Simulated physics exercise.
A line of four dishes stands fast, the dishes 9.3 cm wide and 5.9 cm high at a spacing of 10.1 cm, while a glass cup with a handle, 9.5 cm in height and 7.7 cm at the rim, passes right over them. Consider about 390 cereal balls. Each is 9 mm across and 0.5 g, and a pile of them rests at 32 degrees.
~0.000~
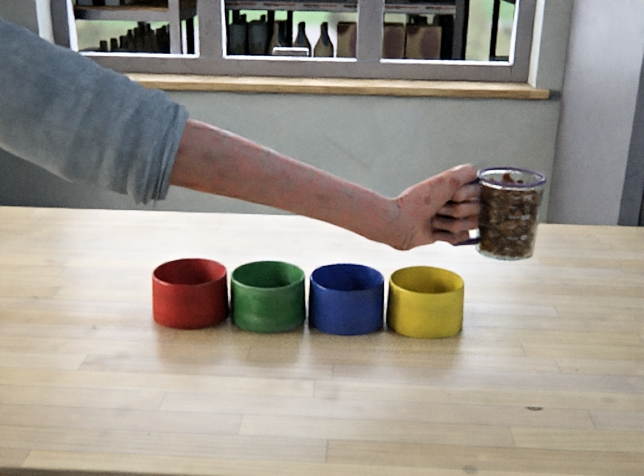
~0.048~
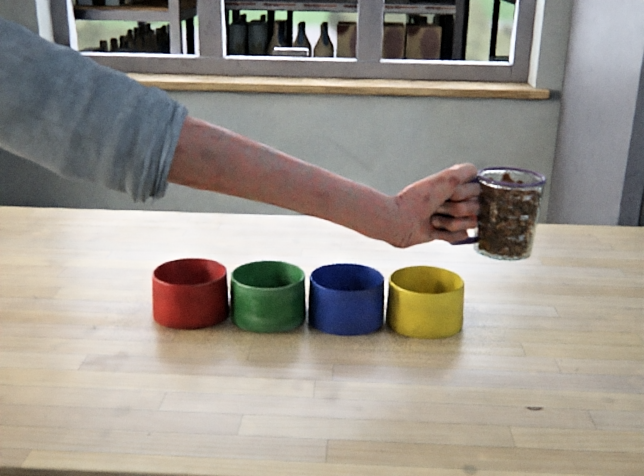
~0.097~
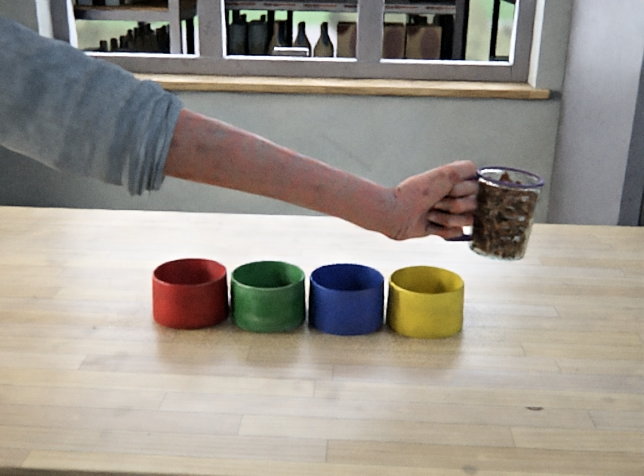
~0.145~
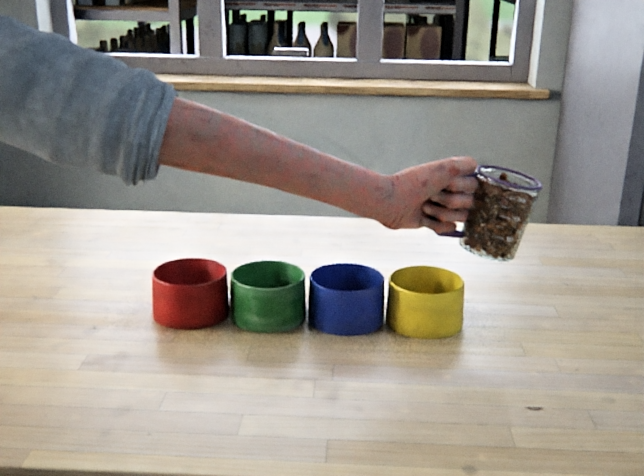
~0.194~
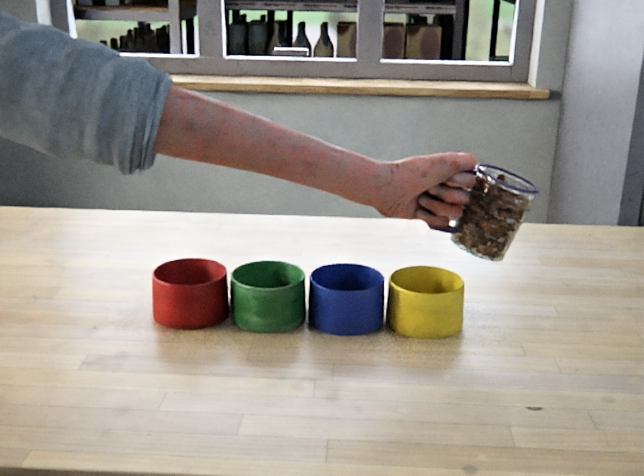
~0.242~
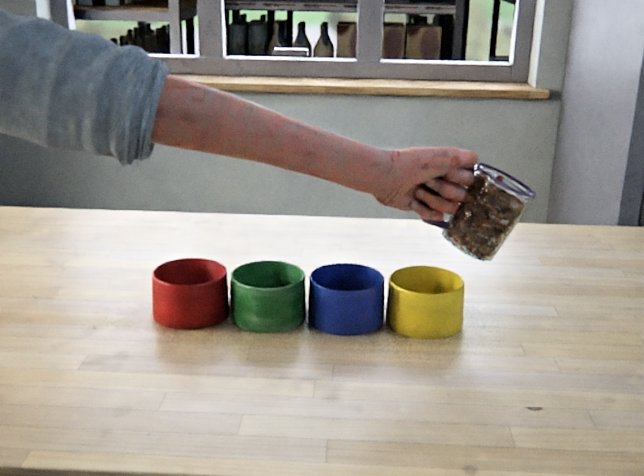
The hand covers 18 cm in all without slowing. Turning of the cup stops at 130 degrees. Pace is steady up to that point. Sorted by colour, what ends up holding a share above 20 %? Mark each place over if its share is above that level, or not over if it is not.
Red: Not over, blue: Not over, green: Not over, yellow: Over, counter: Not over.
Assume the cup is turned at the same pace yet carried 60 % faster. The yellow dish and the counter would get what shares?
Then: Yellow 70, counter 20.
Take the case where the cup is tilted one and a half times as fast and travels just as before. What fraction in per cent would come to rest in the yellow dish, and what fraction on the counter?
Shares: Yellow dish 60, counter 40.
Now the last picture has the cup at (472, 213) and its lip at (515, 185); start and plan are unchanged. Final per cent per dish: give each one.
In the end red holds 0, blue holds 0, green holds 0, yellow holds 80.
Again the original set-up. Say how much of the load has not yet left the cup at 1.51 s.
Close to 0 per cent of the load, I'd guess.
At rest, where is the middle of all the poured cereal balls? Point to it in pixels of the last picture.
I'd put it at about (424, 300).
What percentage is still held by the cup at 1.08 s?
Near 30 per cent of the load.
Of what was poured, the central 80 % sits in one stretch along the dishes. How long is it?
That stretch comes to around 6 cm.
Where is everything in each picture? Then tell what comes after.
The first picture shows cup at (508, 214), tilt 0 degrees, lip at (544, 177), moved 0.0 cm; middle of the pieces at (508, 215); yellow dish at (427, 280); blue dish at (347, 277); green dish at (268, 274); red dish at (190, 272).
The second picture shows cup at (507, 214), tilt 1 degrees, lip at (544, 178), moved 0.1 cm; middle of the pieces at (507, 215).
The third picture shows cup at (503, 214), tilt 5 degrees, lip at (543, 180), moved 0.6 cm; middle of the pieces at (503, 215).
The fourth picture shows cup at (498, 214), tilt 12 degrees, lip at (540, 184), moved 1.2 cm; middle of the pieces at (498, 215).
The fifth picture shows cup at (492, 213), tilt 18 degrees, lip at (537, 189), moved 1.9 cm; middle of the pieces at (492, 215).
The sixth picture shows cup at (486, 213), tilt 25 degrees, lip at (534, 194), moved 2.6 cm; middle of the pieces at (486, 215); yellow dish at (427, 280); blue dish at (347, 277); green dish at (268, 274); red dish at (190, 272). Its pace works out near 135 degrees a second; the hand travels 15 cm a second.
After 0.74 s, tilt 93 degrees; cup holds 95 %.
Then, at 1.08 s, tilt 130 degrees; cup holds 30 %, yellow 60 %.
After 1.51 s, tilt 130 degrees; cup holds 0 %, yellow 90 %.
In the end, at 1.8 s, red 0 %, blue 0 %, green 0 %, yellow 90 %, counter 10 %.
